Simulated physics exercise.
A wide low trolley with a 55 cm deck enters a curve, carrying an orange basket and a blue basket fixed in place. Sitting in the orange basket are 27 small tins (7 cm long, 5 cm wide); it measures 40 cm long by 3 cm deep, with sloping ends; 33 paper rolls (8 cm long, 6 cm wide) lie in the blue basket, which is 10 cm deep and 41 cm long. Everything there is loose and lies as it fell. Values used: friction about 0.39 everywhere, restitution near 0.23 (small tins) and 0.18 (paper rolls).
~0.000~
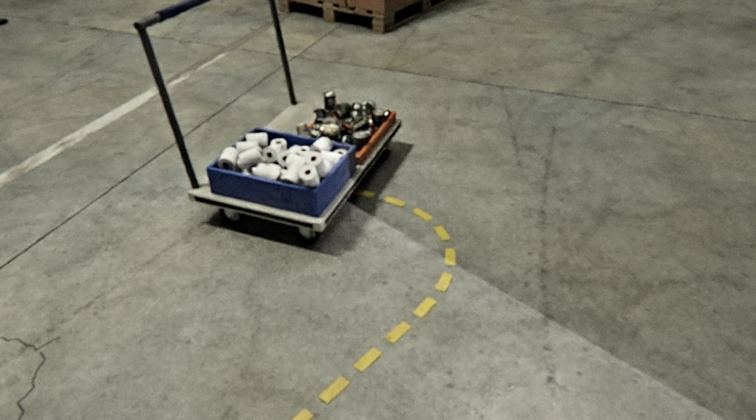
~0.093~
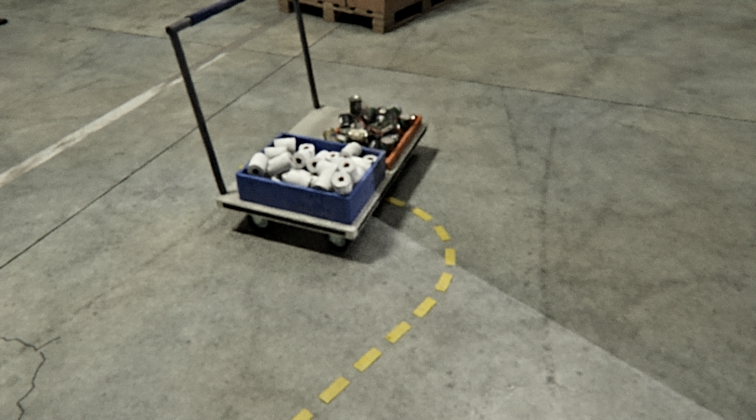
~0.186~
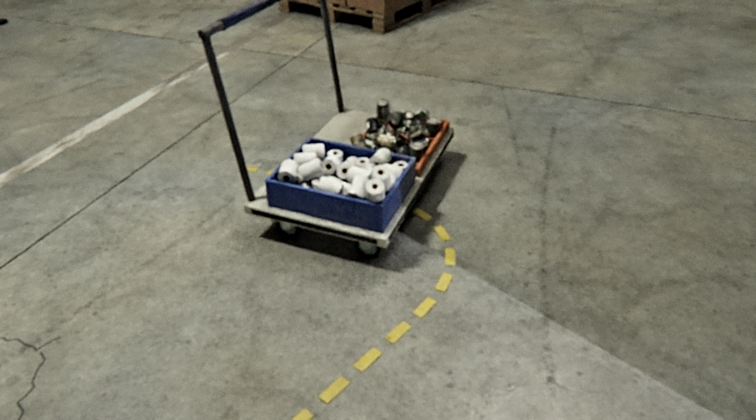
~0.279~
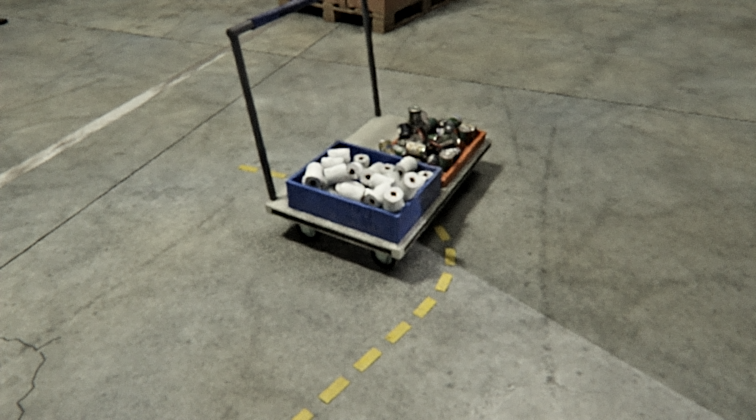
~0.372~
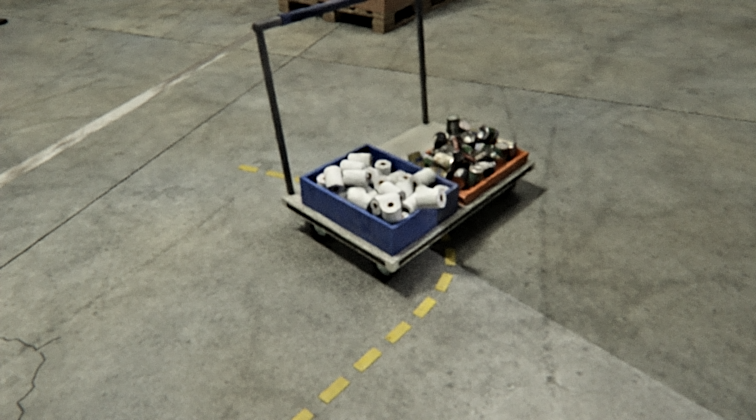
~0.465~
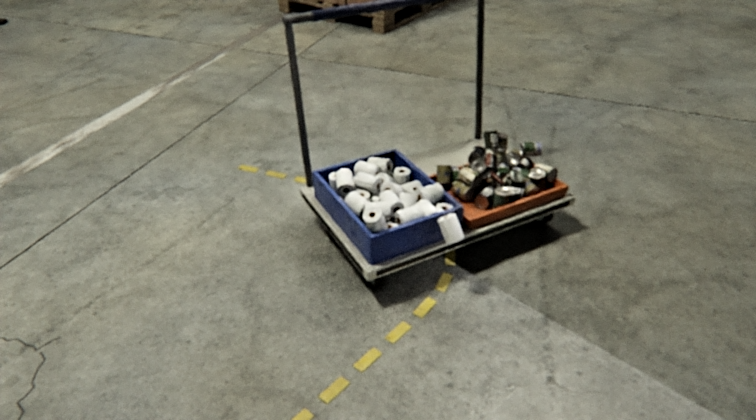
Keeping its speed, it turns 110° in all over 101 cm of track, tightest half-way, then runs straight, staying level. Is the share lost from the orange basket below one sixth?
No, it is above a sixth.
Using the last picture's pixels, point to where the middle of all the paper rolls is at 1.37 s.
Centre: About (169, 364) px.
After 0.53 s, orange basket 23 in, 4 out and blue basket 32 in, 1 out.
After 0.69 s, orange basket 20 in, 7 out and blue basket 32 in, 1 out.
After 0.92 s, orange basket 20 in, 7 out and blue basket 32 in, 1 out.
Final count (at 1.37 s), orange basket 20 in, 7 out and blue basket 32 in, 1 out. Asked share, 7 of 27, 26 per cent.
